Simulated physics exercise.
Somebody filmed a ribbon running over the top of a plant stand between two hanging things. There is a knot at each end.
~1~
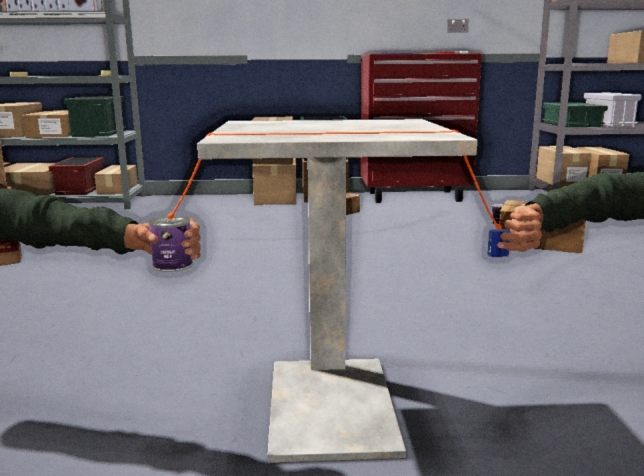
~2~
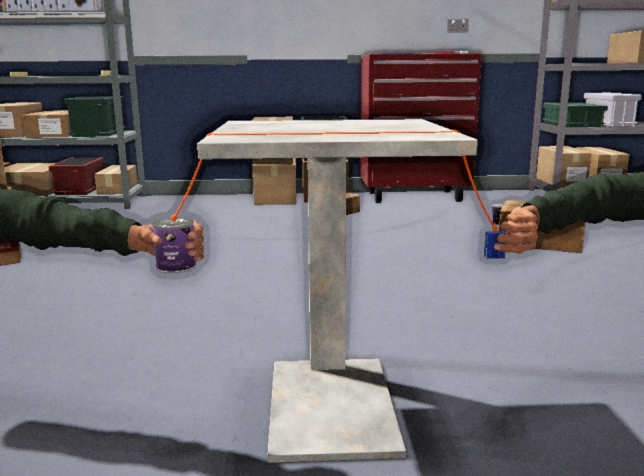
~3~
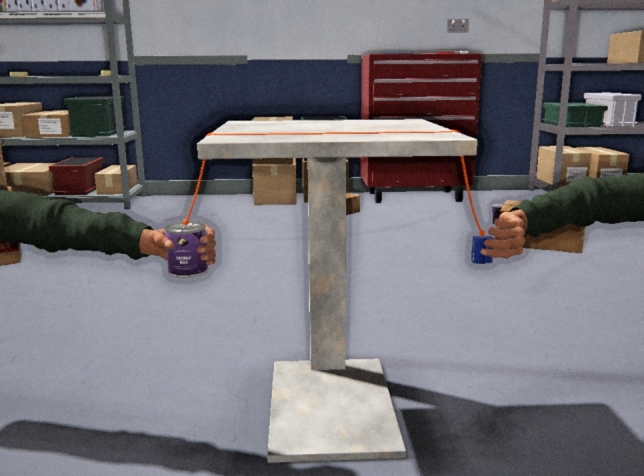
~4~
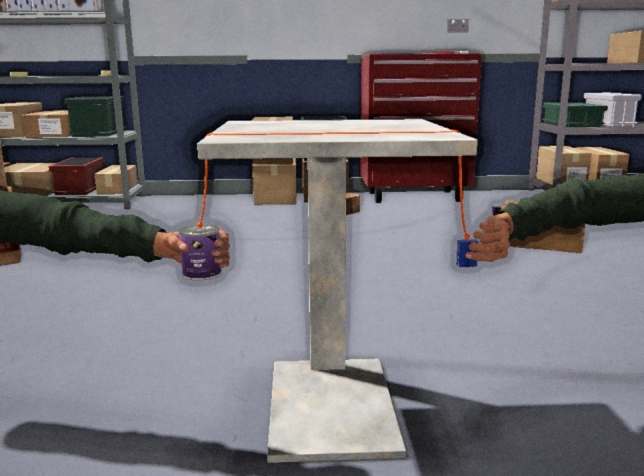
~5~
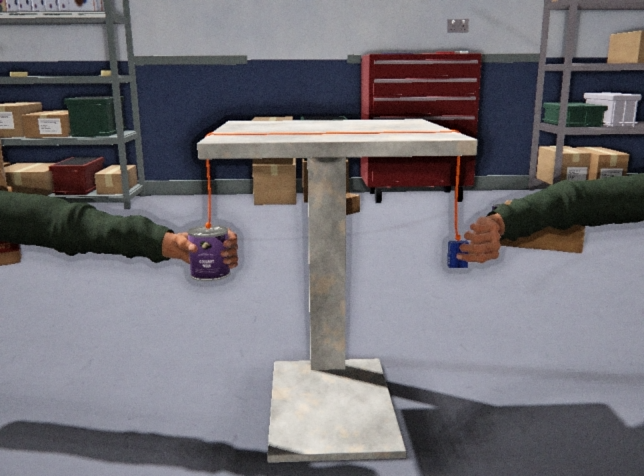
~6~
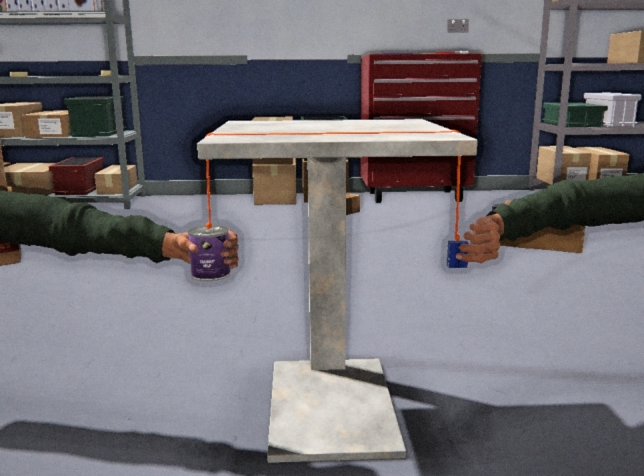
Two hands in dark green sleeves reach in from the left and right edges of a storeroom or workshop, seen straight on, with shelves of boxes and a red tool cabinet behind. The left holds a purple tin and the right a small blue box, joined by a thin orange-red ribbon over a pale stand. Both hands move slightly inward until the ribbon ends hang nearly vertical, then stay still, while the camera remains fixed.
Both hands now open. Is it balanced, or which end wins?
In the end the ribbon drops leftwards.
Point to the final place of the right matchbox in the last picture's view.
Around (476, 409).
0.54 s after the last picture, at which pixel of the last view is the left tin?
At about (234, 422).
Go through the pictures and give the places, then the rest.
In the first picture, left tin (171, 244); right matchbox (499, 243); ribbon over the top (346, 133).
In the second picture, left tin (175, 245); right matchbox (495, 245).
In the third picture, left tin (187, 249); right matchbox (482, 250).
In the fourth picture, left tin (201, 252); right matchbox (467, 253).
In the fifth picture, left tin (209, 253); right matchbox (458, 254).
In the sixth picture, left tin (210, 253); right matchbox (458, 254); ribbon over the top (346, 133).
Then, 0.54 s on from there, left tin down on the floor near (234, 422); right matchbox pulled up onto the top.
Then, 1.04 s on from there, left tin down on the floor near (232, 416); right matchbox higher near (217, 164).
In the end, left tin down on the floor near (229, 427); right matchbox down on the floor near (476, 409). The ribbon goes down on the left.
